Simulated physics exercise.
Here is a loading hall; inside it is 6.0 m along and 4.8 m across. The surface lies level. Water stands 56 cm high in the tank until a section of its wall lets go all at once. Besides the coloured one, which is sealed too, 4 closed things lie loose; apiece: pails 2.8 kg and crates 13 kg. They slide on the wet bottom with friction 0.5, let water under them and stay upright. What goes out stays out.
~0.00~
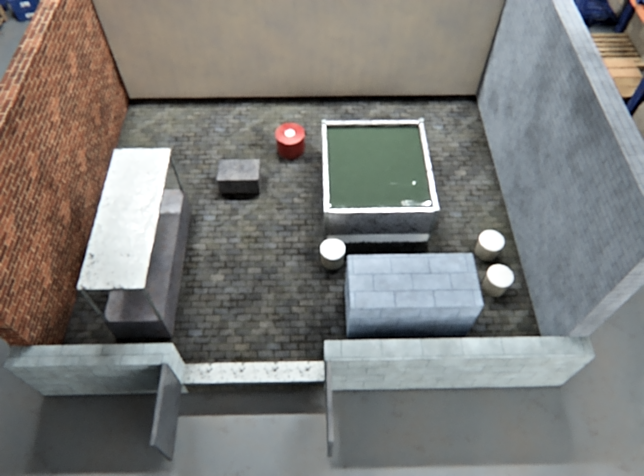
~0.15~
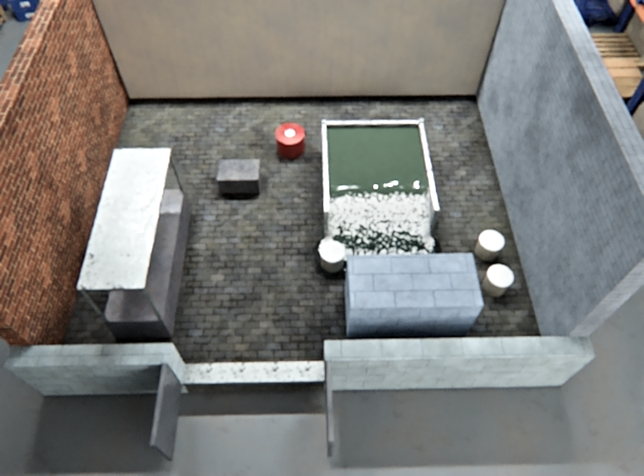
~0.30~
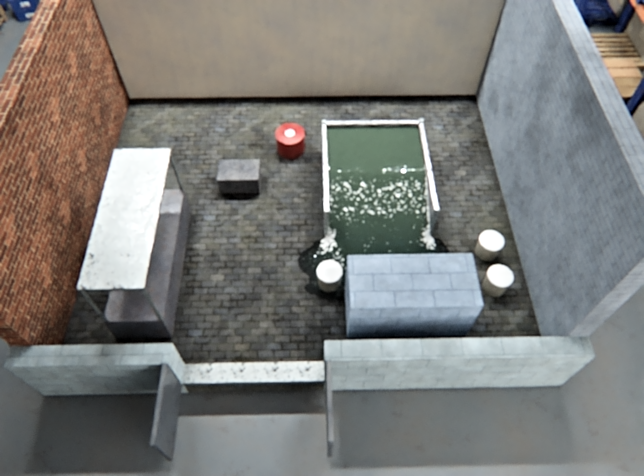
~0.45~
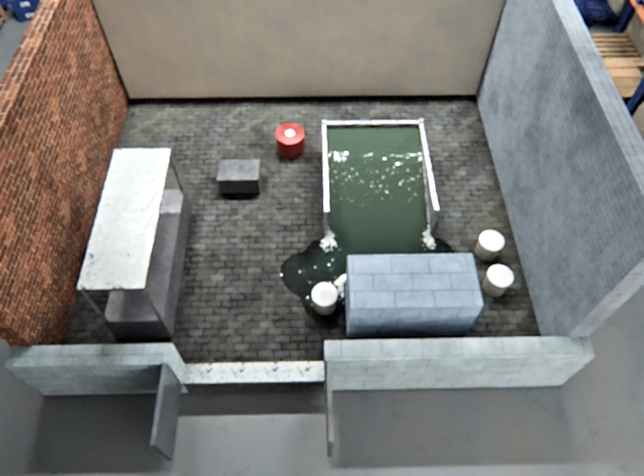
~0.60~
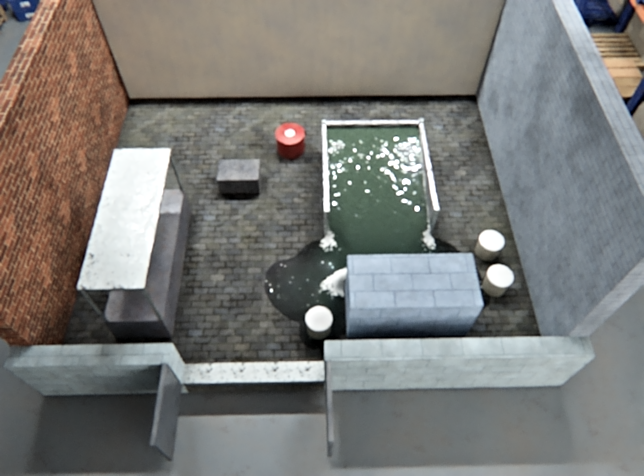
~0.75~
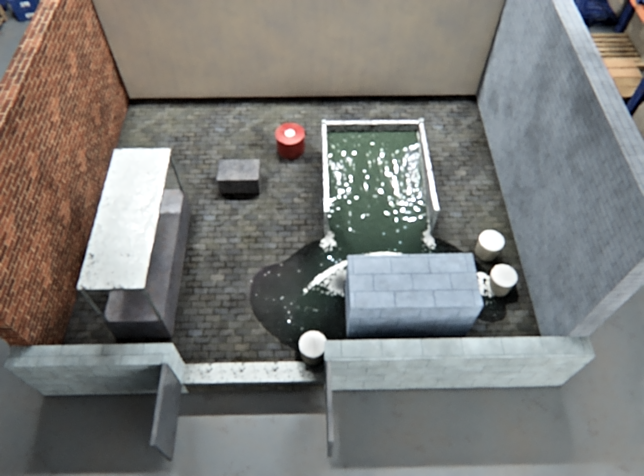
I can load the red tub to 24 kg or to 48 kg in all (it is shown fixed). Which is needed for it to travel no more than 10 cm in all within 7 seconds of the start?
Verdict: The smaller load will do.
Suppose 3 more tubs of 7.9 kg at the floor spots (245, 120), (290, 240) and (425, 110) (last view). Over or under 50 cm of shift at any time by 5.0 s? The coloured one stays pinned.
In that order: Short of it, less, over.
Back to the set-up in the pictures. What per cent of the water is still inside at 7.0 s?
Some 78 per cent remains.
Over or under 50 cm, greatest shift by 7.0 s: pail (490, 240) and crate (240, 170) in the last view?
In turn: More, under.
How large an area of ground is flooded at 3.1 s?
Roughly 16 m2.
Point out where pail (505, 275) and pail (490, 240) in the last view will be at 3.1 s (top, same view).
Near (482, 334) and (419, 100).
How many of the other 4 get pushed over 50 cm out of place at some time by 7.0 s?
That makes 3.
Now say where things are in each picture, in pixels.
In the first frame, the red tub at (290, 134), on the bottom; water covers 2.3 m2; 0 of 5 have shifted.
In the second frame, the red tub at (290, 134) rests on the ground; water covers 3.0 m2; 0 of 5 have shifted.
In the third frame, the red tub at (290, 134), on the bottom; water covers 3.8 m2; 1 of 5 have shifted.
In the fourth frame, the red tub at (290, 134), on the bottom; 4.3 m2 under water; 1 of 5 have shifted.
In the fifth frame, the red tub at (290, 134), on the bottom; water covers 4.8 m2; 1 of 5 have shifted.
In the sixth frame, the red tub at (290, 134) rests on the ground; 5.4 m2 under water; 2 of 5 have shifted.
After 1.4 s the red tub would be 0 cm from its start with 24 kg and 0 cm from its start with 48 kg; 0 cm of water round it then.
After 3.1 s the red tub would be 0 cm from its start with 24 kg and 0 cm from its start with 48 kg; 0 cm of water round it then.
After 4.9 s the red tub would be 0 cm from its start with 24 kg and 0 cm from its start with 48 kg; 0 cm of water round it then.
After 7.0 s the red tub would be 0 cm from its start with 24 kg and 0 cm from its start with 48 kg; 2 cm of water round it then.
